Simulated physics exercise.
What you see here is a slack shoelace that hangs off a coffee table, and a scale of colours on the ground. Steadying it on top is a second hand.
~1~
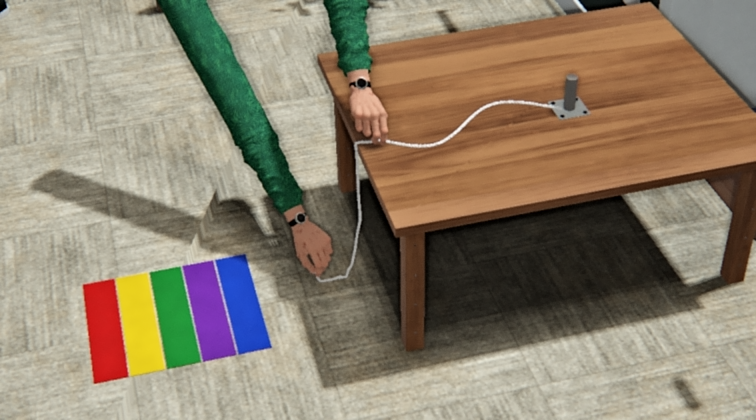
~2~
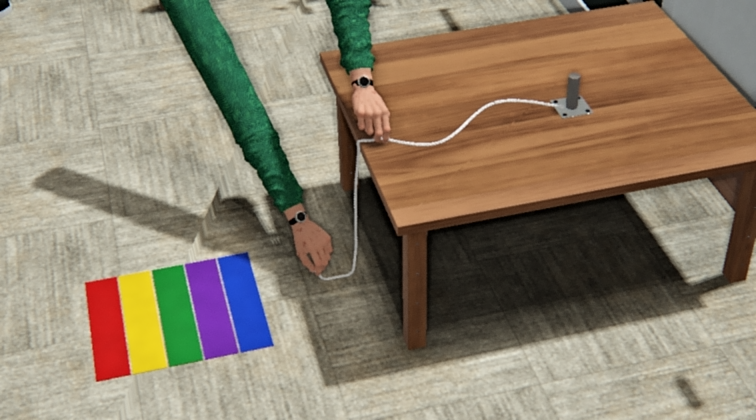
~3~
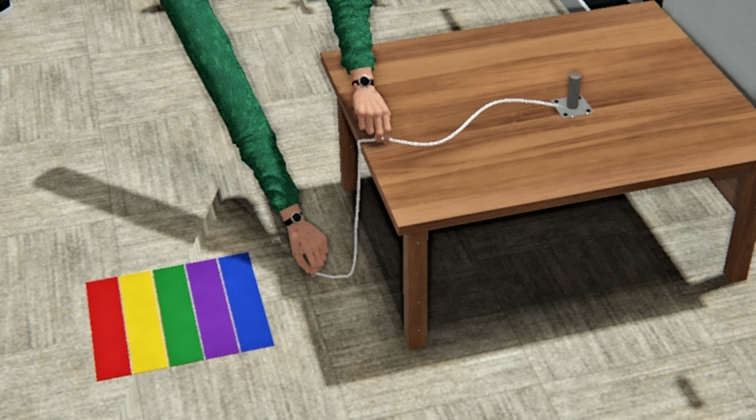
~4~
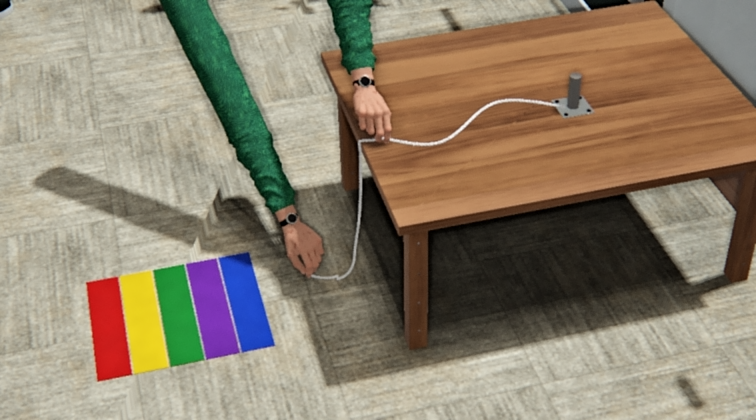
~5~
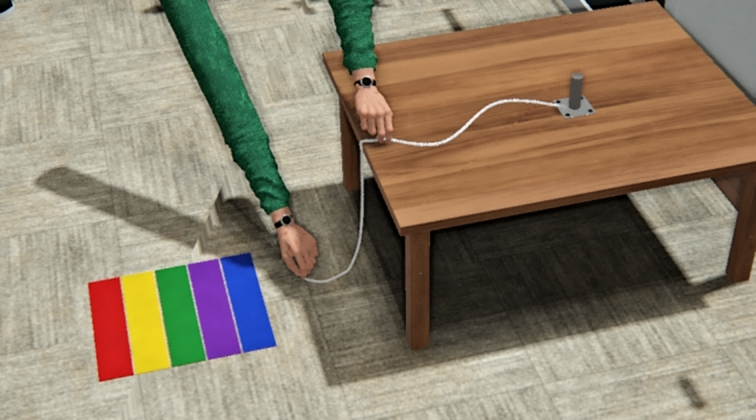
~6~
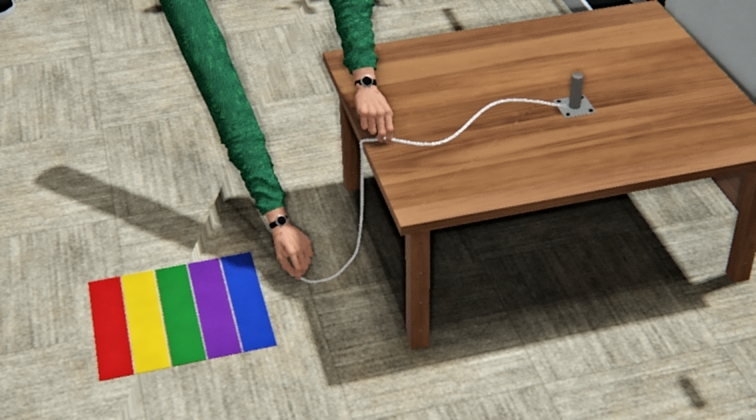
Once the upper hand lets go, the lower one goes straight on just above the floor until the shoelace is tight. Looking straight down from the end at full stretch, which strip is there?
The green strip is there.
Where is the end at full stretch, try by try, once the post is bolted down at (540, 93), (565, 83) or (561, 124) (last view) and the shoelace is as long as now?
First (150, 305), then (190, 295), and last (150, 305).
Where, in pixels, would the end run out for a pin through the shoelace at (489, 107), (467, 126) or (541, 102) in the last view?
First (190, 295), next (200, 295), last (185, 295).
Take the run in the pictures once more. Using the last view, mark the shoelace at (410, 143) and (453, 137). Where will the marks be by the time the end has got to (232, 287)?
You'll find the first mark at (382, 139) and the second mark at (425, 128).
Soon after, end near (232, 287); over blue.
Then, end near (198, 294); over purple.
At full stretch, end near (178, 298); over green. It gets as far as the green strip.
